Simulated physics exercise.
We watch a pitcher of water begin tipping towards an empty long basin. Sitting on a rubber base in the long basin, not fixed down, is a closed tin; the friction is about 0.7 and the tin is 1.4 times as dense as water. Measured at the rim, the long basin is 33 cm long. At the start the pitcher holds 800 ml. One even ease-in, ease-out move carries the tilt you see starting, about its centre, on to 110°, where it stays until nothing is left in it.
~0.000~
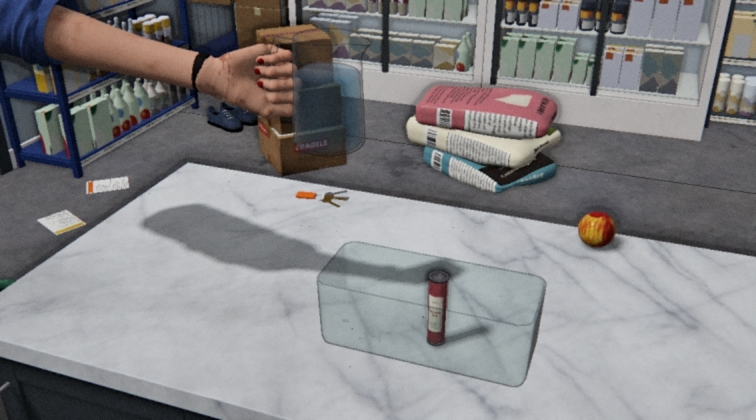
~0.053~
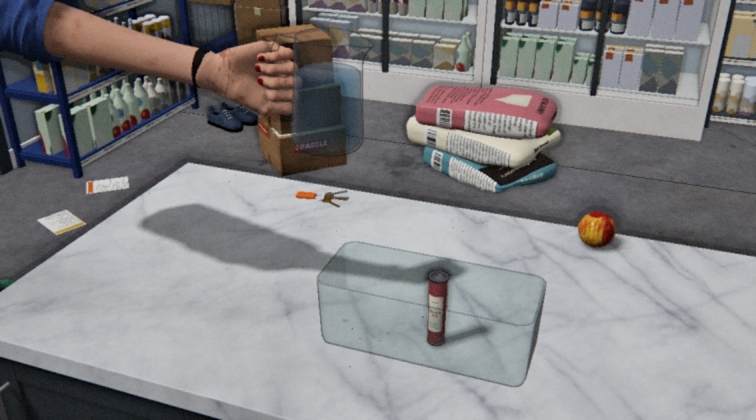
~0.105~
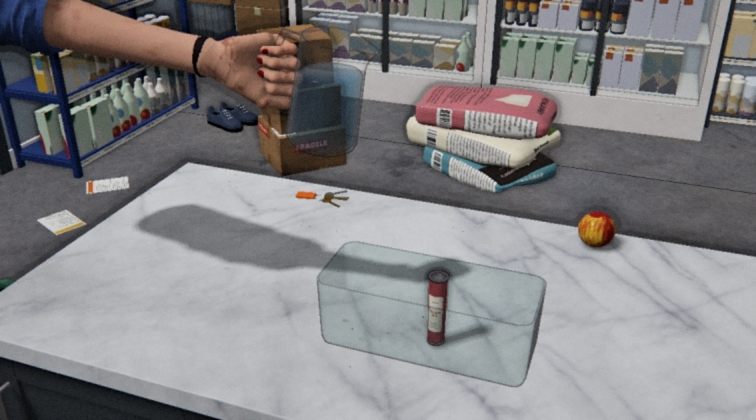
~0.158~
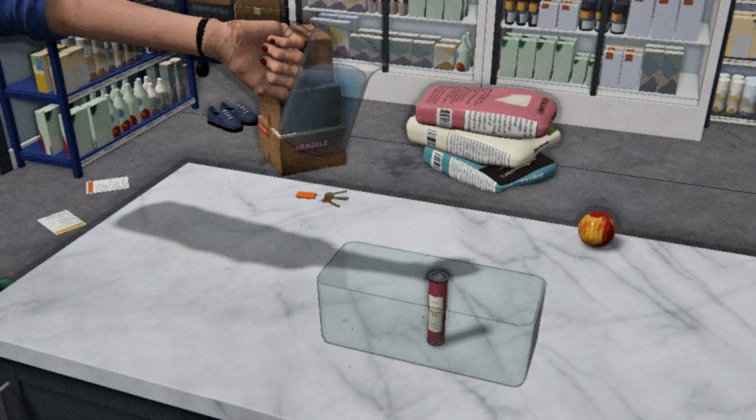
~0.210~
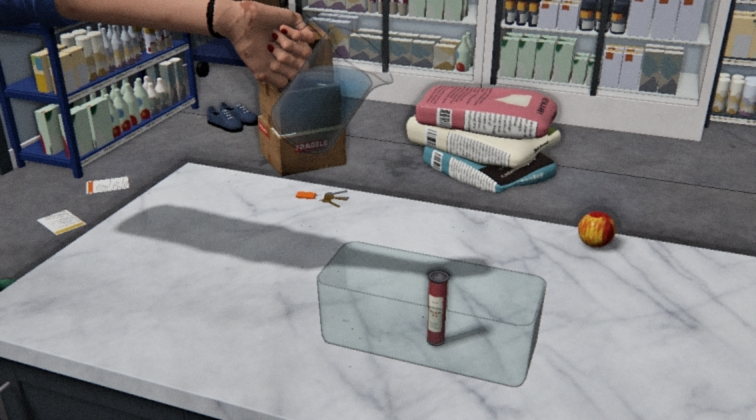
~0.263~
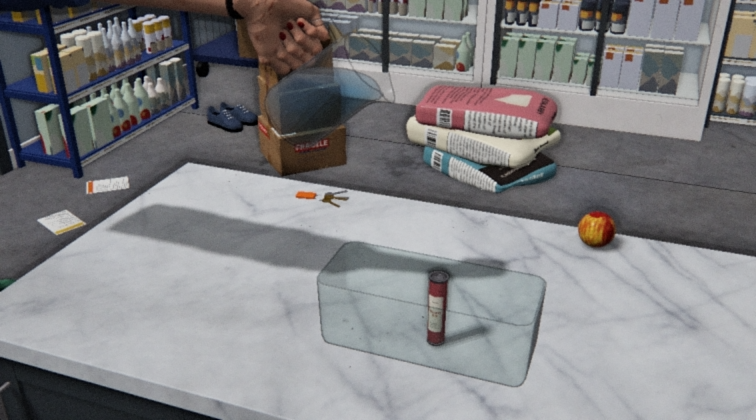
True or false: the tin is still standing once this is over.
True.
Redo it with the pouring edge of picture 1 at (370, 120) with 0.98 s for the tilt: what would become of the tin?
Then the tin comes down.
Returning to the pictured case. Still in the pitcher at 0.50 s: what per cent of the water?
About 70 per cent.
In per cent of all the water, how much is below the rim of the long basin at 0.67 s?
Some 32 per cent.
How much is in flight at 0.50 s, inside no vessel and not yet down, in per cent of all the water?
Around 30 in a hundred.
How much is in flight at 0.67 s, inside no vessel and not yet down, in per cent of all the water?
Near 42 per cent, I'd say.
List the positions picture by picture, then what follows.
In the first frame, it leans 0°; its right rim is at (371, 43); the water meets the walls at (300, 67) and (359, 74); the long basin's rim runs from (331, 261) to (540, 303); the tin's top is at (439, 280).
In the second frame, it leans 3°; its right rim is at (373, 45); the water meets the walls at (301, 67) and (360, 75).
In the third frame, it leans 10°; its right rim is at (379, 52); the water meets the walls at (302, 68) and (362, 76).
In the fourth frame, it leans 21°; its right rim is at (387, 65); the water meets the walls at (298, 82) and (366, 78).
In the fifth frame, it leans 35°; its right rim is at (393, 82); the water meets the walls at (287, 89) and (373, 82).
In the sixth frame, it leans 51°; its right rim is at (395, 102); the water meets the walls at (278, 84) and (382, 91).
After 0.50 s the tilt is 108° and 69 per cent is still to pour; the tin stands where it began.
After 0.67 s the tilt is 110° and 25 per cent is still to pour; the tin stands where it began.
After 0.85 s the tilt is 110° and 6 per cent is still to pour; the tin stands where it began.
After 1.05 s the tilt is 110° and 1 per cent is still to pour; the tin stands where it began.
In the end the tin stands where it began.
